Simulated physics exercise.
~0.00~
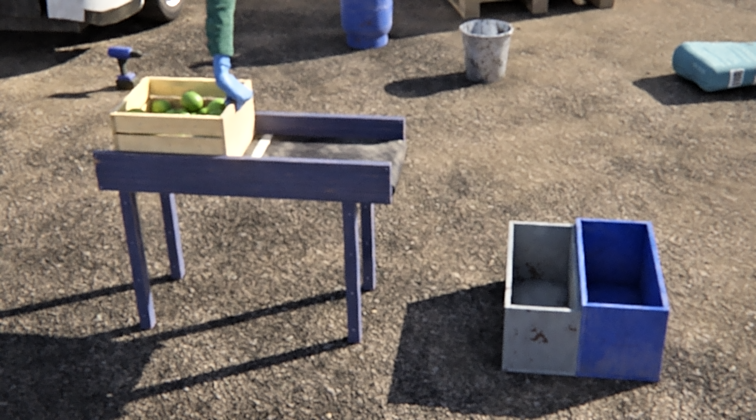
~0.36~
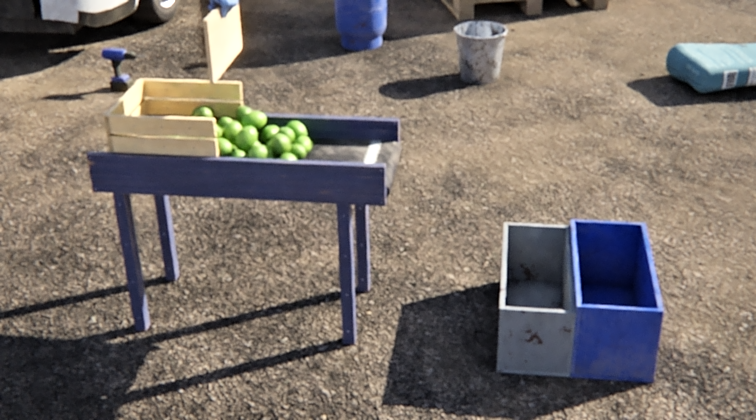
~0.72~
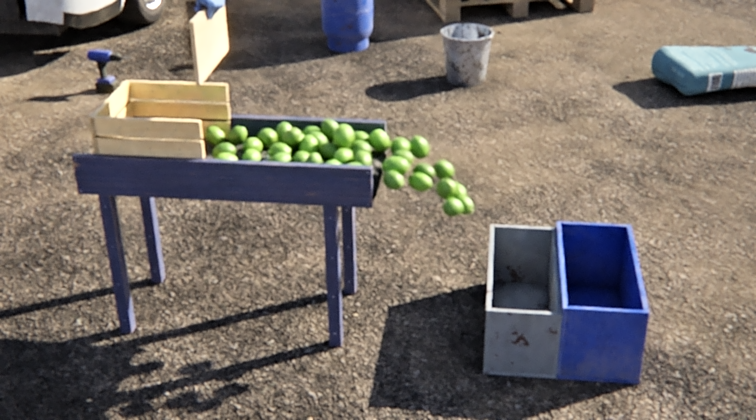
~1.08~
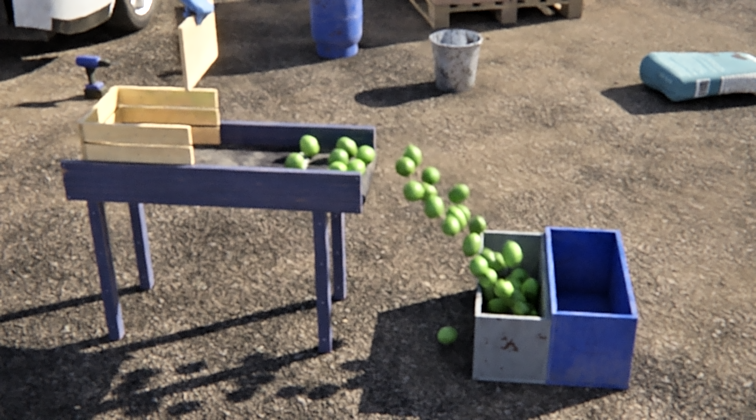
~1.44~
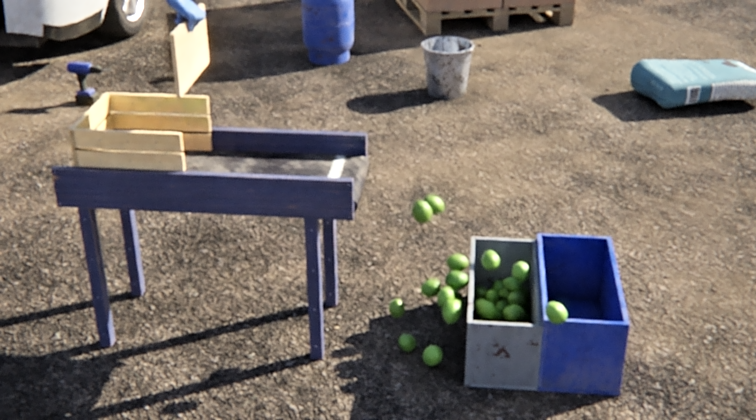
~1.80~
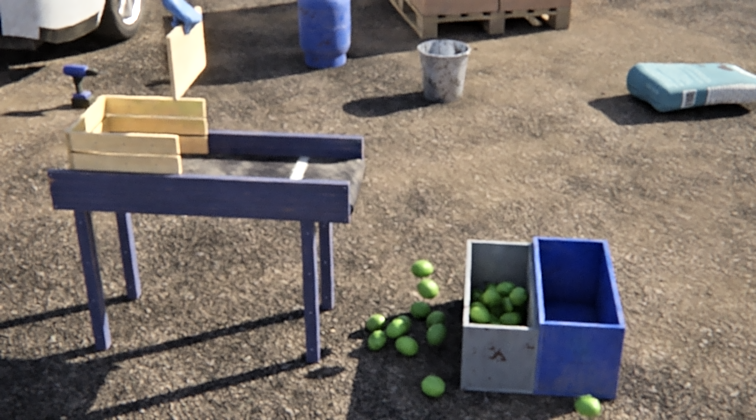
Green, lime-like fruit spilled from a wooden crate once a gloved hand lifted its end panel, rode the belt rightward and tumbled off, most landing in the grey tote, others on the ground beside it and one past the blue tote, which stayed empty.
